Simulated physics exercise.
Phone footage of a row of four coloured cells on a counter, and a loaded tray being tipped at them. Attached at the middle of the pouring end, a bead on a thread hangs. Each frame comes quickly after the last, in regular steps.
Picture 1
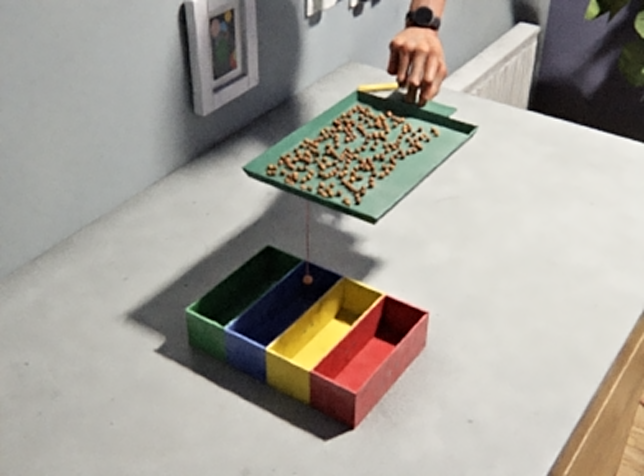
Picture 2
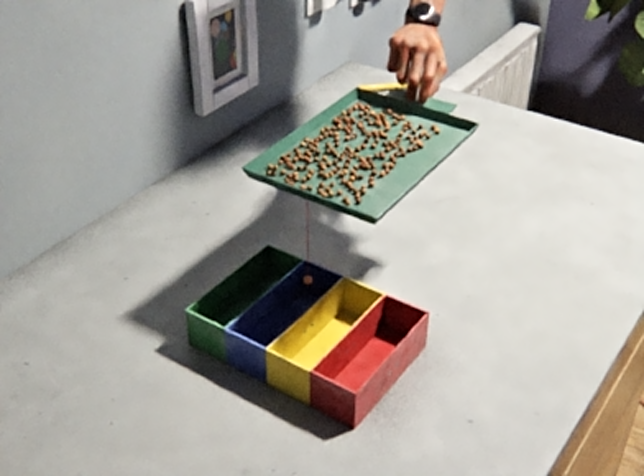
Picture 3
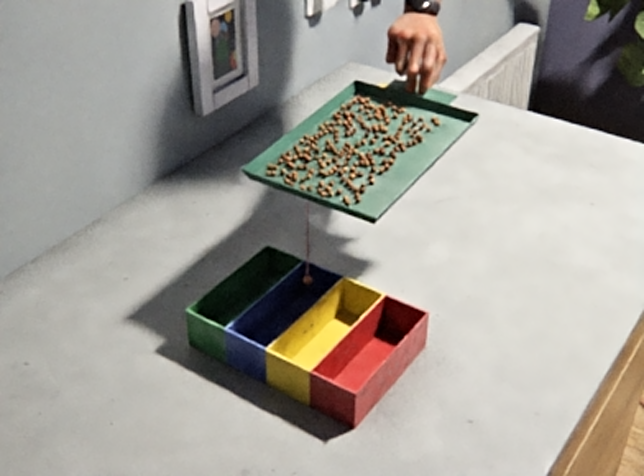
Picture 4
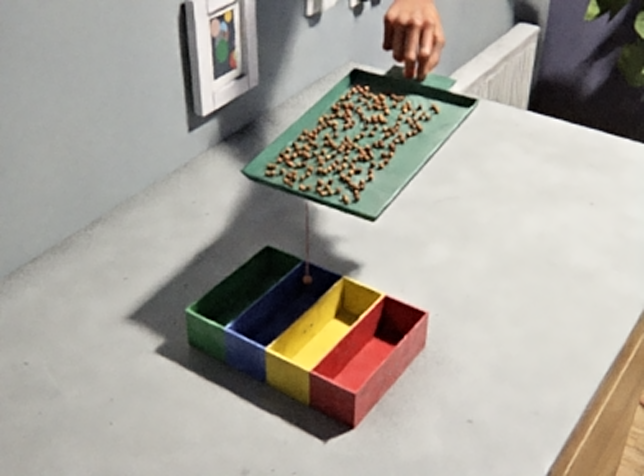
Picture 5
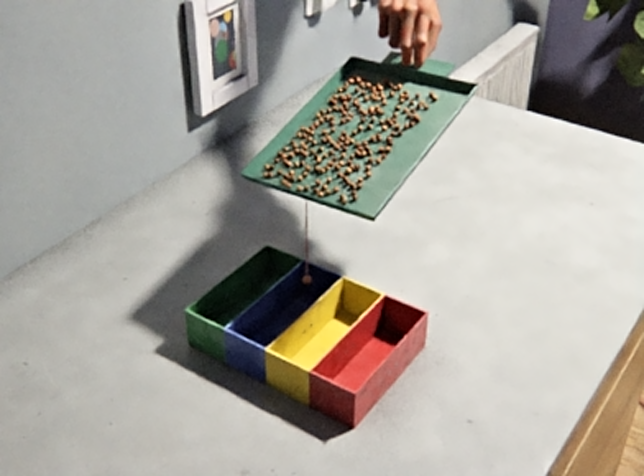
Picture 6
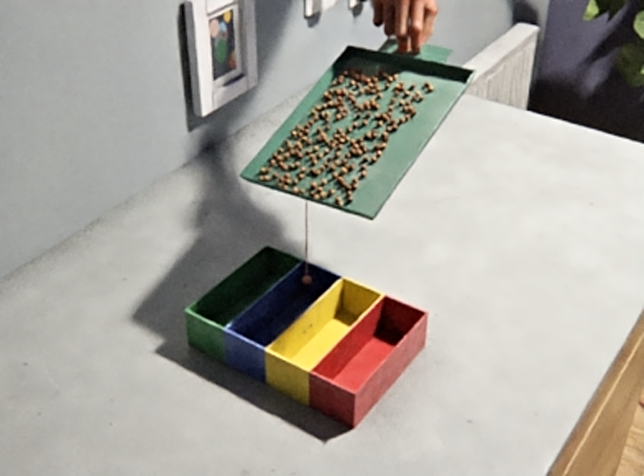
A hand held a green tray of small brown cereal balls above a row of green, blue, yellow and red compartments, then gradually raised its far end, tilting the tray toward the near left corner.
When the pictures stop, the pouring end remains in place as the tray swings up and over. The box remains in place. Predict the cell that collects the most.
I would say the green cell.
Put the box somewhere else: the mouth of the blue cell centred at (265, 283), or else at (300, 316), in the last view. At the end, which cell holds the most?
Blue, then the green cell.
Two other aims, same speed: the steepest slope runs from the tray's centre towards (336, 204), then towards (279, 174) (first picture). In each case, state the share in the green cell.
In turn some 0 and 70 per cent.
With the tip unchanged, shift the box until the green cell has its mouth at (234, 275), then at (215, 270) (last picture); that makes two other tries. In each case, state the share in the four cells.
First try: Around 100 percent; second try: Around 100 percent.
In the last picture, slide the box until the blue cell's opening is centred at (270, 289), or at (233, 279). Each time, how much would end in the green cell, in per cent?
It comes to roughly 50 per cent in one try and roughly 0 per cent in the next.
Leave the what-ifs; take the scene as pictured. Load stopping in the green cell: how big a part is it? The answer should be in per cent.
Near 60 %.
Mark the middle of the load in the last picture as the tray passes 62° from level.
The middle of the pieces sits at roughly (268, 192).
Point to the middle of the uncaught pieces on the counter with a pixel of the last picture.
Estimate: About (184, 310).
Soon after the last picture, tray tipped steeply; about two thirds on the tray; a small part in the green cell; a stray few in the blue cell; a stray few in the yellow cell; about a quarter falling or outside the box.
A little later, tray tipped right over; about half in the green cell; about a quarter in the blue cell; a stray few in the yellow cell; about a quarter falling or outside the box.
Later still, tray tipped past a quarter turn; about two thirds in the green cell; about a quarter in the blue cell; a stray few in the yellow cell; a small part falling or outside the box.
At rest, tray tipped past a quarter turn; about two thirds in the green cell; about a quarter in the blue cell; a stray few in the yellow cell; none in the red cell; a small part outside the box.
